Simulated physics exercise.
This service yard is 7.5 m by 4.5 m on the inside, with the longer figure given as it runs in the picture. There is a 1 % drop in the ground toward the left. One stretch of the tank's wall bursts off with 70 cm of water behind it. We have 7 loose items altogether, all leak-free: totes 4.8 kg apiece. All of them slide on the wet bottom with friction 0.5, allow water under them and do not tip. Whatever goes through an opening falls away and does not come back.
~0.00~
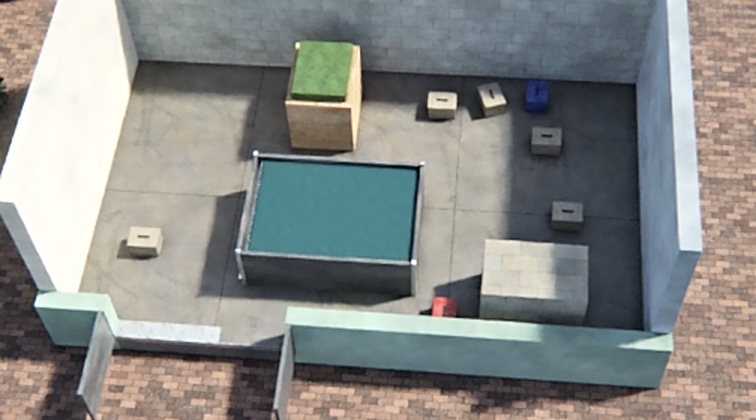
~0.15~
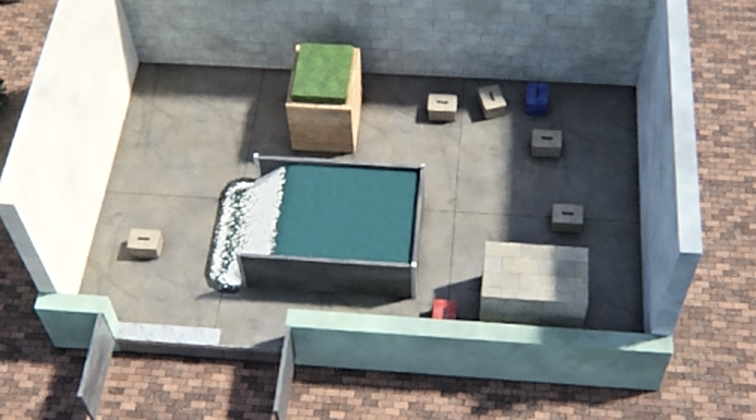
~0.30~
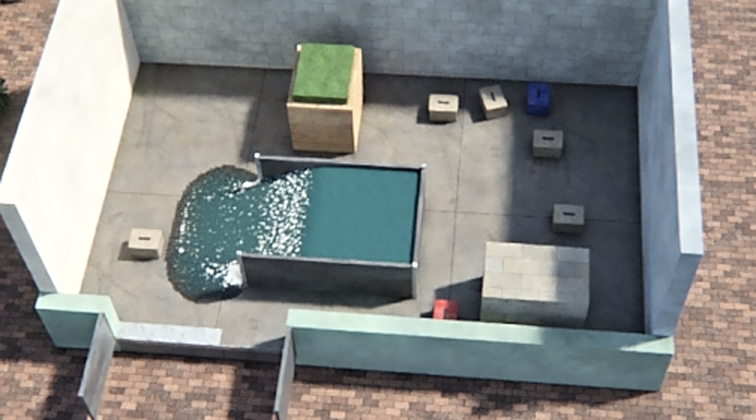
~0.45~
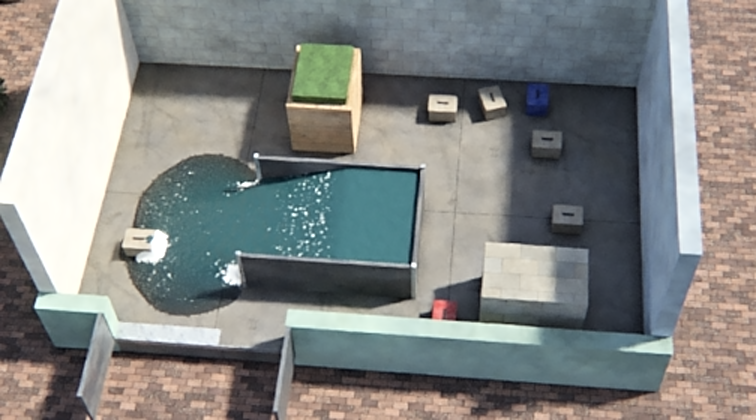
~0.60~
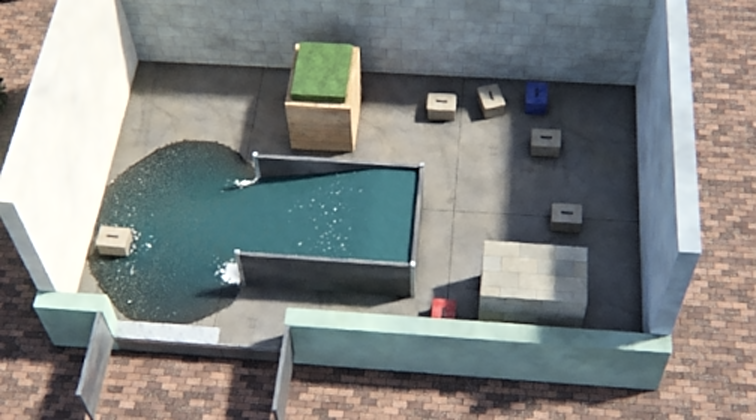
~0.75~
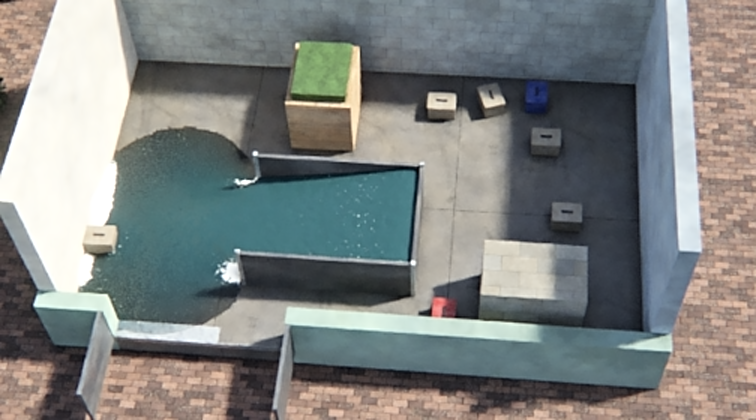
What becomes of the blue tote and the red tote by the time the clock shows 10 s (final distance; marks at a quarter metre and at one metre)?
The blue tote goes a long distance, and the red tote remains almost where it was.
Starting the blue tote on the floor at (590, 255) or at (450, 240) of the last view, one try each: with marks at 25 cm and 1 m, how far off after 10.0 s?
One try each gives this: It remains roughly in place, then it remains roughly in place.
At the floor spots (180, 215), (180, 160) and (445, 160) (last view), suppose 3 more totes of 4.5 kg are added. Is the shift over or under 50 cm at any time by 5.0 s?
In sequence: Goes beyond; goes beyond; stays within.
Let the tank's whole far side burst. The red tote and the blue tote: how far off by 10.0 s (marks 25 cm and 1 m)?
In that situation the red tote drifts a long way, while the blue tote drifts a long way.
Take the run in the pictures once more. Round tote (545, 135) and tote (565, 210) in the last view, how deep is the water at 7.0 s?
Some 2 cm at the first, some 1 cm at the second.
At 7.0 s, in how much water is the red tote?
Near 1 cm deep.
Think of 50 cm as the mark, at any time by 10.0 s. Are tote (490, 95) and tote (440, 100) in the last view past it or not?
In turn: Past it, over.
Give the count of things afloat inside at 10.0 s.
It comes to 4.
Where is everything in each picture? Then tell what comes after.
In the first picture, the blue tote at (537, 91), on the bottom; the red tote at (445, 312), on the bottom; water covers 3.3 m2; 0 of 7 have shifted.
In the second picture, the blue tote at (538, 94), on the bottom; the red tote at (445, 314), on the bottom; 4.2 m2 under water; 0 of 7 have shifted.
In the third picture, the blue tote at (539, 94) rests on the ground; the red tote at (446, 314), on the bottom; 5.4 m2 under water; 0 of 7 have shifted.
In the fourth picture, the blue tote at (538, 95), on the bottom; the red tote at (445, 315), on the bottom; water covers 6.9 m2; 1 of 7 have shifted.
In the fifth picture, the blue tote at (537, 93) rests on the ground; the red tote at (444, 313) rests on the ground; water covers 8.6 m2; 1 of 7 have shifted.
In the sixth picture, the blue tote at (537, 92), on the bottom; the red tote at (444, 312) rests on the ground; water covers 9.7 m2; 1 of 7 have shifted.
After 2.0 s the blue tote is near (537, 92), 0.0 m from its start, aground; the red tote is near (444, 312), 0.0 m from its start, aground; 0 of 7 are out; 1 afloat.
After 4.5 s the blue tote is near (553, 96), 0.2 m from its start, aground; the red tote is near (444, 312), 0.0 m from its start, aground; 1 of 7 are out; 0 afloat.
After 7.0 s the blue tote is near (599, 199), 2.0 m from its start, aground; the red tote is near (444, 312), 0.0 m from its start, aground; 1 of 7 are out; 1 afloat.
After 10.0 s the blue tote is near (590, 208), 2.1 m from its start, afloat; the red tote is near (444, 312), 0.0 m from its start, aground; 1 of 7 are out; 4 afloat.
